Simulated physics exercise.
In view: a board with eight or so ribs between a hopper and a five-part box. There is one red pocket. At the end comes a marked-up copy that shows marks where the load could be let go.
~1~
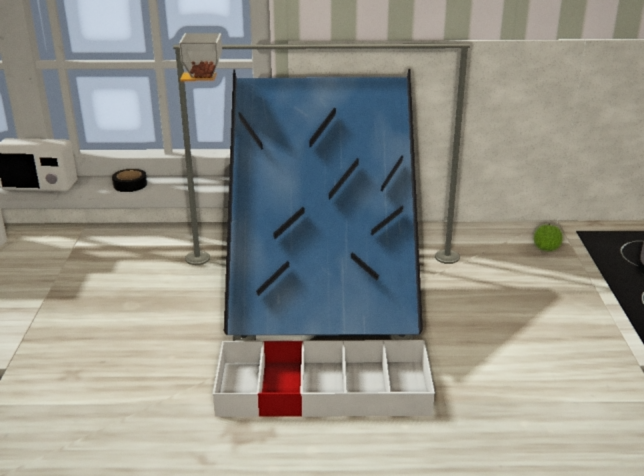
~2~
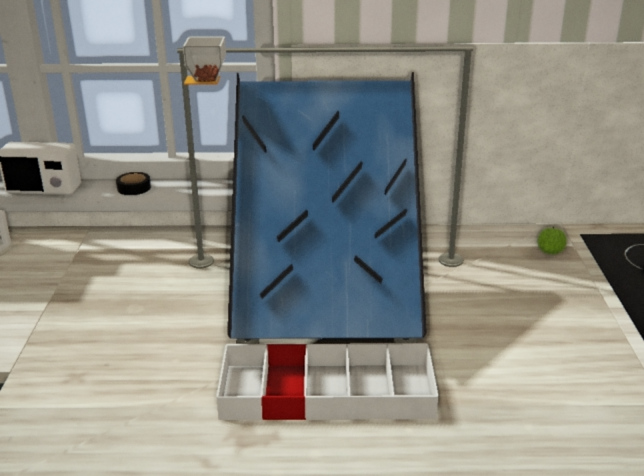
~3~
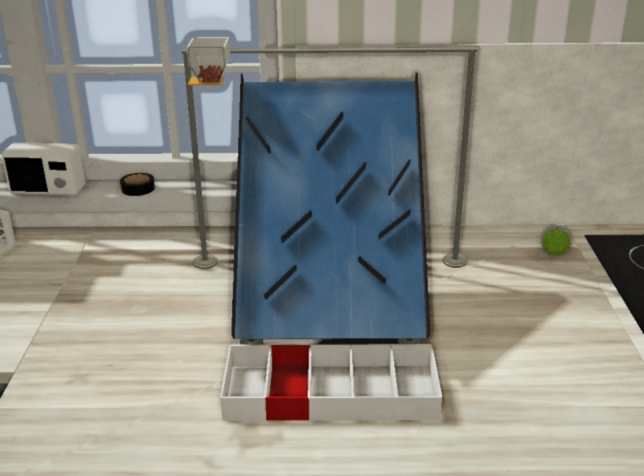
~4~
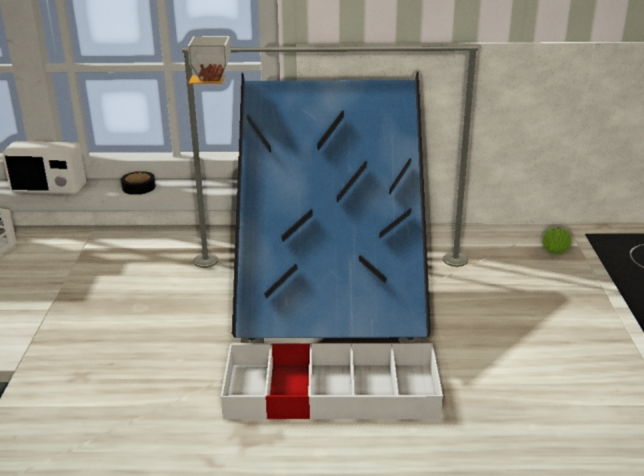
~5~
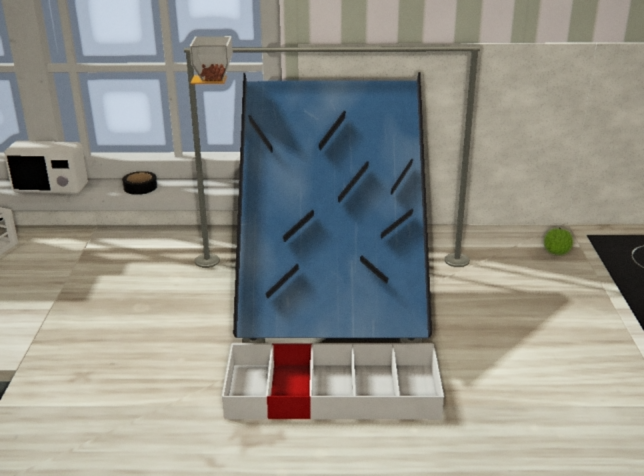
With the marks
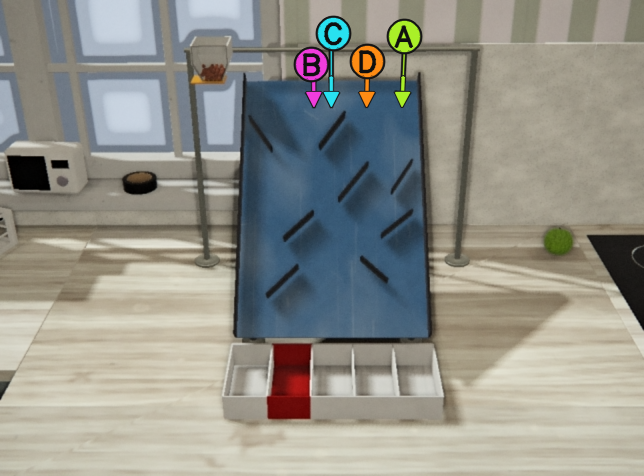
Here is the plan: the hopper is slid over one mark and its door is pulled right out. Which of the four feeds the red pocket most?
Go for D.
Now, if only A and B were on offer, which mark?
Here it is mark A.
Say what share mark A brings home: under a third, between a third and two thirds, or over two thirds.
Mark A gives under a third.
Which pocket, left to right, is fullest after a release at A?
The fifth from the left.
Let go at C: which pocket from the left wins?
The first from the left.
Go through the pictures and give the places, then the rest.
In the first frame, hopper near (203, 67), clay pellets, door shut.
In the second frame, ribs (243, 116) to (265, 147), (313, 144) to (339, 111), (333, 197) to (362, 161).
In the third frame, ribs (390, 190) to (410, 159), (281, 238) to (311, 211), (380, 234) to (411, 210).
In the fourth frame, ribs (265, 294) to (296, 264), (360, 255) to (387, 279).
In the fifth frame, red pocket near (289, 406), number 2 of 5 from the left.
On the marked copy, mark A meets the board at (402, 101); mark B meets the board at (313, 101); mark C meets the board at (331, 101); mark D meets the board at (366, 101).
With A, a small share in the red pocket, the bulk in other pockets.
With B, none at all in the red pocket, the whole lot in other pockets.
With C, only a few in the red pocket, all but a few in other pockets, only a few held on the board.
With D, close to a third in the red pocket, close to two thirds in other pockets.
